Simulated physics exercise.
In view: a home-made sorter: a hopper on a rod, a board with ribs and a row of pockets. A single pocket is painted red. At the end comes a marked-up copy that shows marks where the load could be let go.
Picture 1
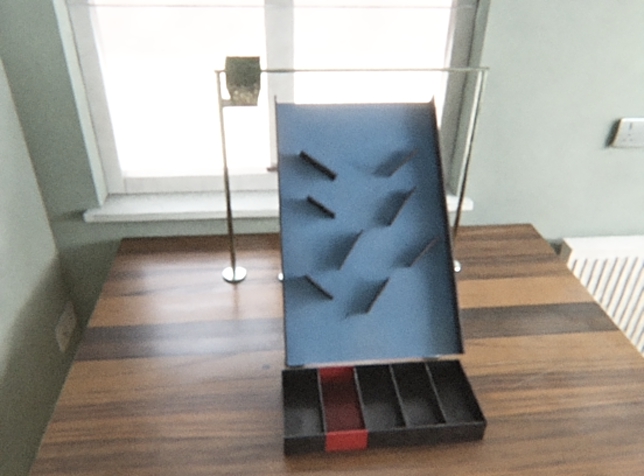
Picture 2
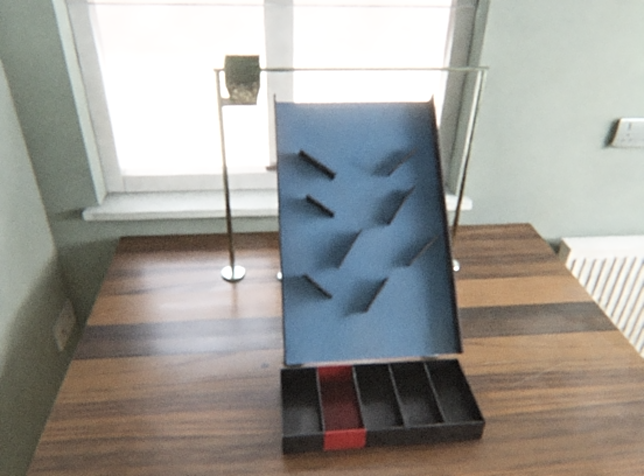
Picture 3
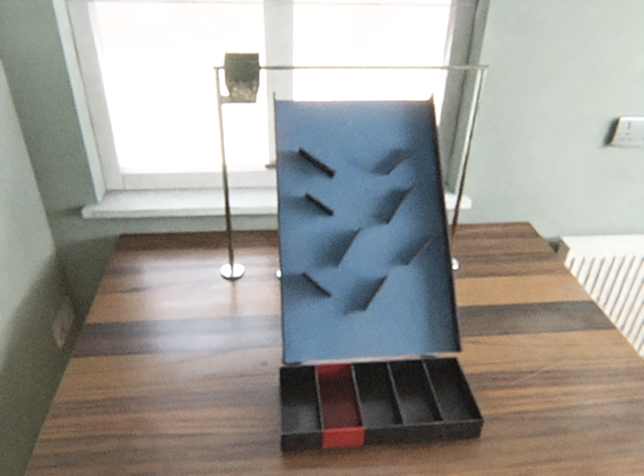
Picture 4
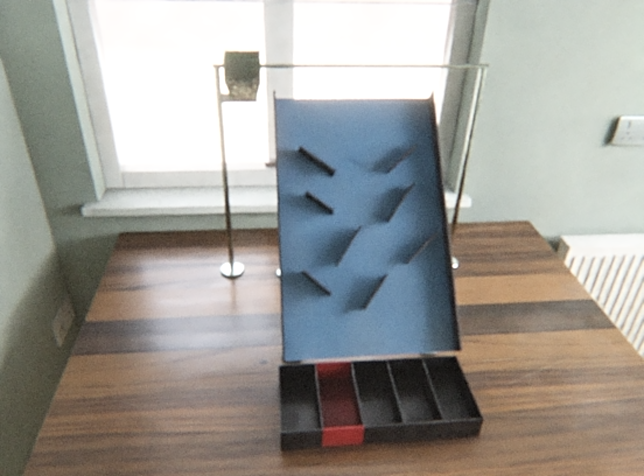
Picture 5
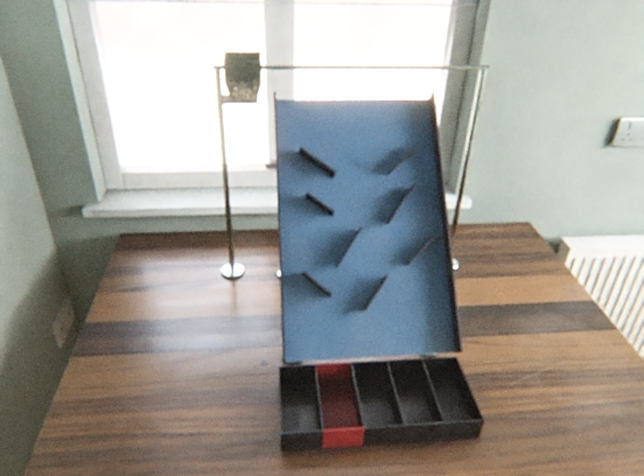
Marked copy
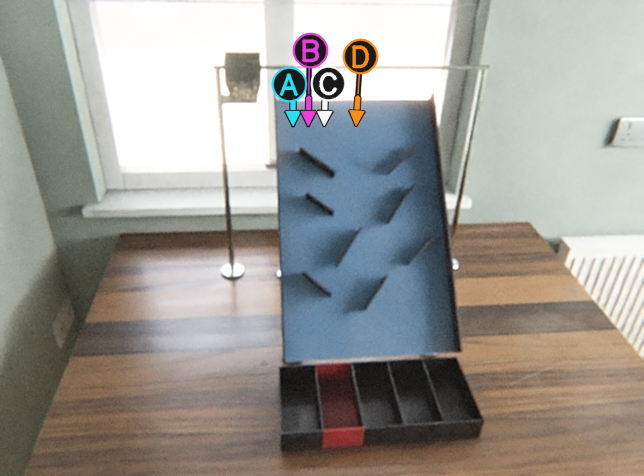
At first, a blue board with dark slanted ribs leans on a striped wooden table before a bright window, with a small hopper on a metal rod at upper left. Below sits a black tray of five pockets, the second from left red. Apart from a very slight shift in the view, nothing moves.
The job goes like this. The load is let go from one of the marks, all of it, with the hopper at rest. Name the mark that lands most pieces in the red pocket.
The answer is mark D.
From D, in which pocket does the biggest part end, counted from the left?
The second.
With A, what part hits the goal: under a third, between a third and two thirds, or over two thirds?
Mark A gives under a third.
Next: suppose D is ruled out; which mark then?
Mark C.
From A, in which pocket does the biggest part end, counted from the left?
The first.
On the marked copy, mark A meets the board at (293, 120); mark B meets the board at (308, 120); mark C meets the board at (324, 120); mark D meets the board at (356, 120).
Choosing A, a small part in the red pocket, about two thirds in other pockets, a small part held on the board, a stray few outside the box.
Choosing B, about a quarter in the red pocket, about half in other pockets, about a quarter held on the board.
Choosing C, about half in the red pocket, about a third in other pockets, about a quarter held on the board.
Choosing D, about two thirds in the red pocket, about a quarter in other pockets, a small part held on the board.
